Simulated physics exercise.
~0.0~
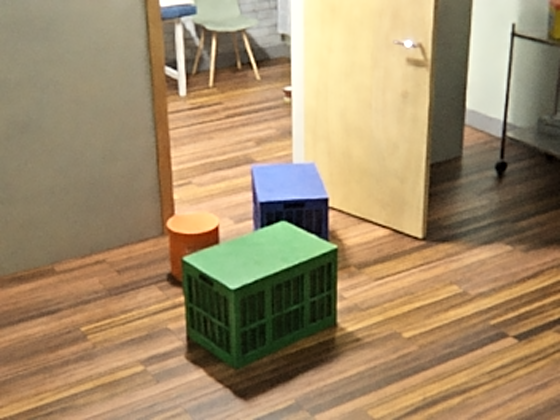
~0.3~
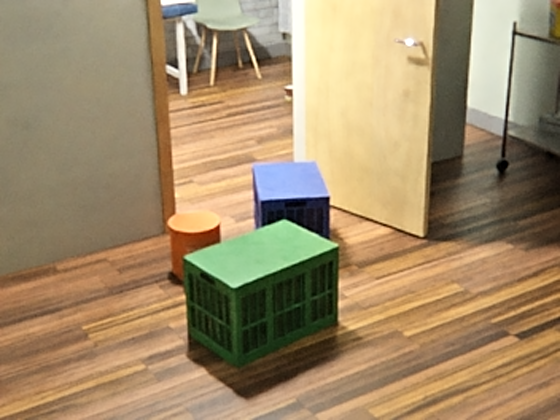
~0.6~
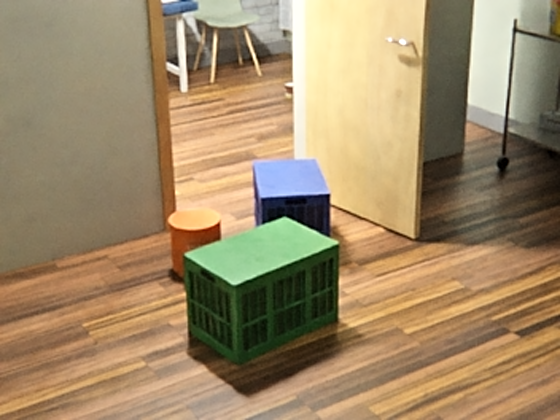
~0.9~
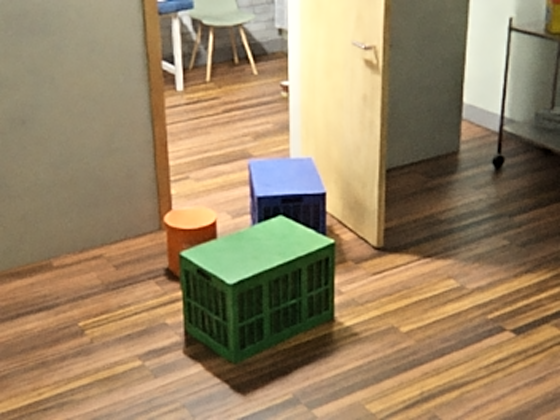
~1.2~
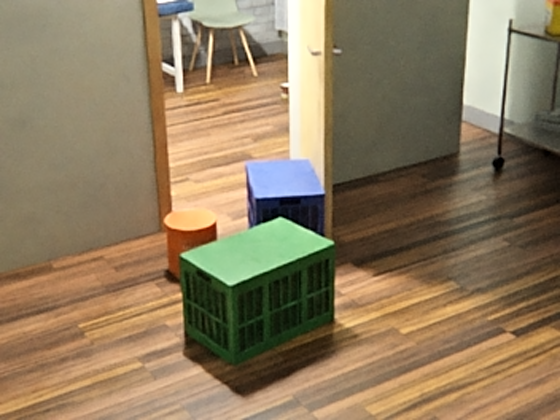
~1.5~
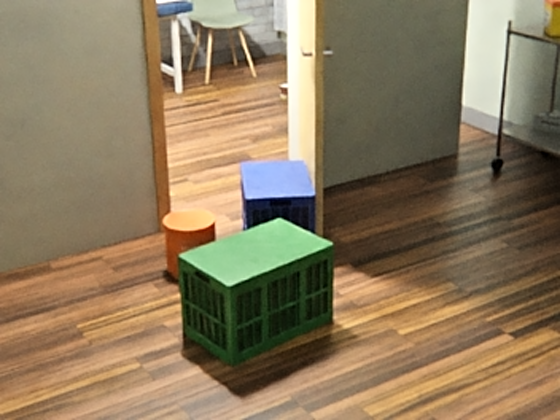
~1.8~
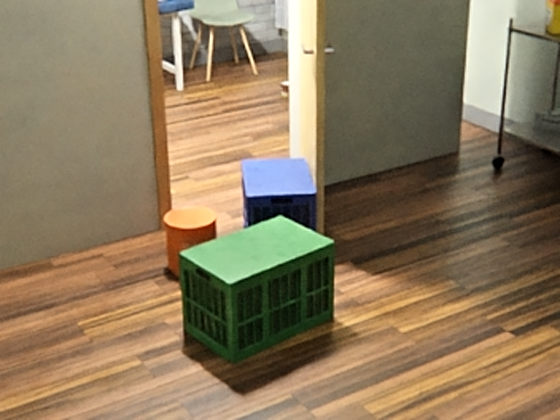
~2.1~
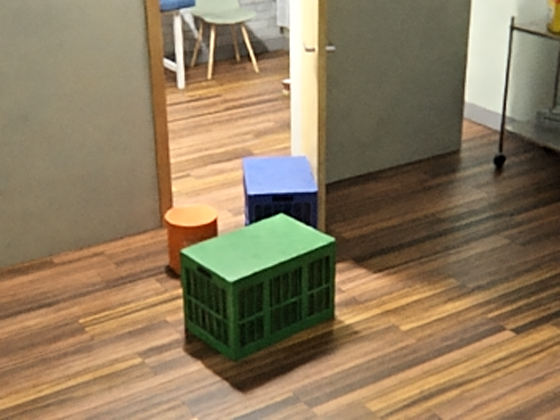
In a room with a wood-patterned floor, a pale door swung left toward a doorway where a blue box, a green crate and an orange pail sat, then stopped by the blue box and stayed well open.
